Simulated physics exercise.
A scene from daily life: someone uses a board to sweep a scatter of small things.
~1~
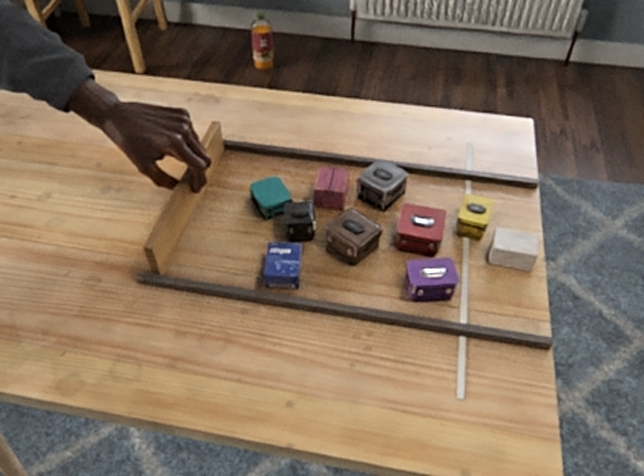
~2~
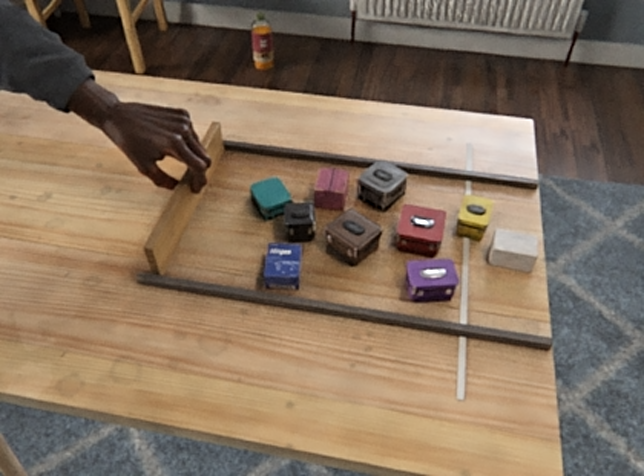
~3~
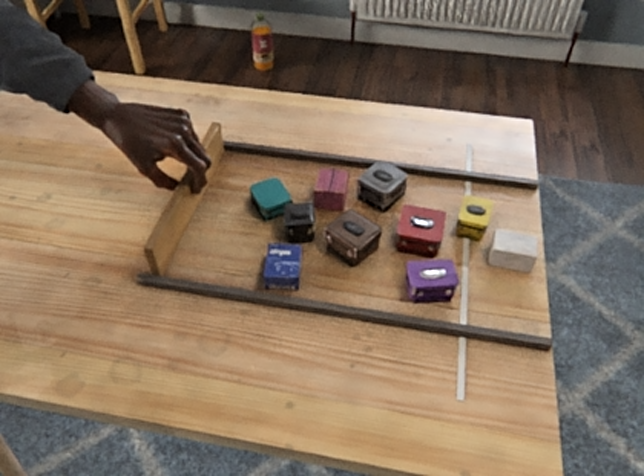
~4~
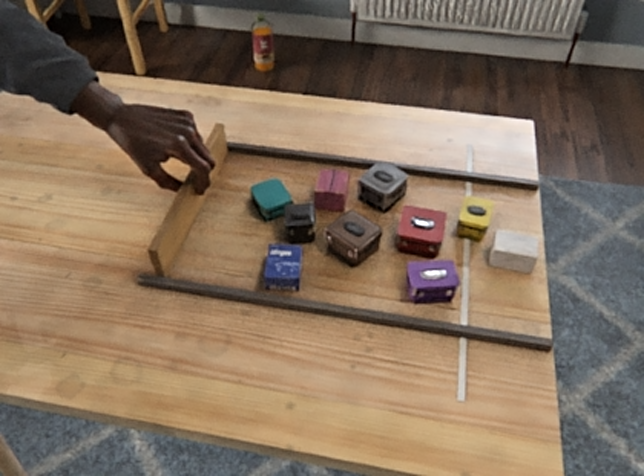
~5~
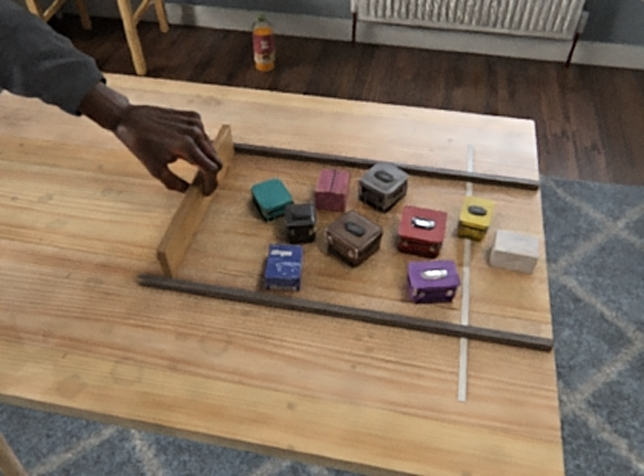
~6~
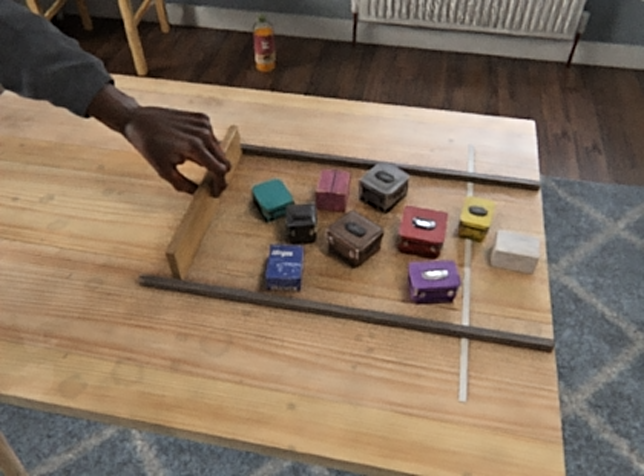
A hand slid a wooden board slightly to the right between two dark strips on a table, while the scattered little colourful cases and blocks in front of it stayed where they were.
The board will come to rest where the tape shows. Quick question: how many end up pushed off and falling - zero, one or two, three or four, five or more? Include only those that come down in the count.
One or two.
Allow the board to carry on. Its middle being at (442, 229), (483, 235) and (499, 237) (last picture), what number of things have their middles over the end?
In that order 0, 1 and 5.
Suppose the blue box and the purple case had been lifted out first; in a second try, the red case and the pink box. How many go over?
The first count is 1 and the second is 1.
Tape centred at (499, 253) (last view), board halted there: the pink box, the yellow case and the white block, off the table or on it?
The pink box is still there; as for the yellow case, it is no longer there; and the white block is no longer there.
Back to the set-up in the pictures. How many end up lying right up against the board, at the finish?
5 of them.
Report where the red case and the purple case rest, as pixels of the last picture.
First: About (531, 233); second: About (529, 305).
Soon after, none off yet; white block at rest near (515, 252); yellow case at rest near (476, 219); purple case at rest near (433, 282).
Then, none off yet; white block at rest near (515, 252); yellow case moved a little near (487, 217); purple case at rest near (433, 282).
Further on, none off yet; white block moved a little near (532, 254); yellow case moved about its own width near (507, 209); purple case moved about its own width near (487, 298).
At rest, the number that fall off is one or two; fallen, white block.
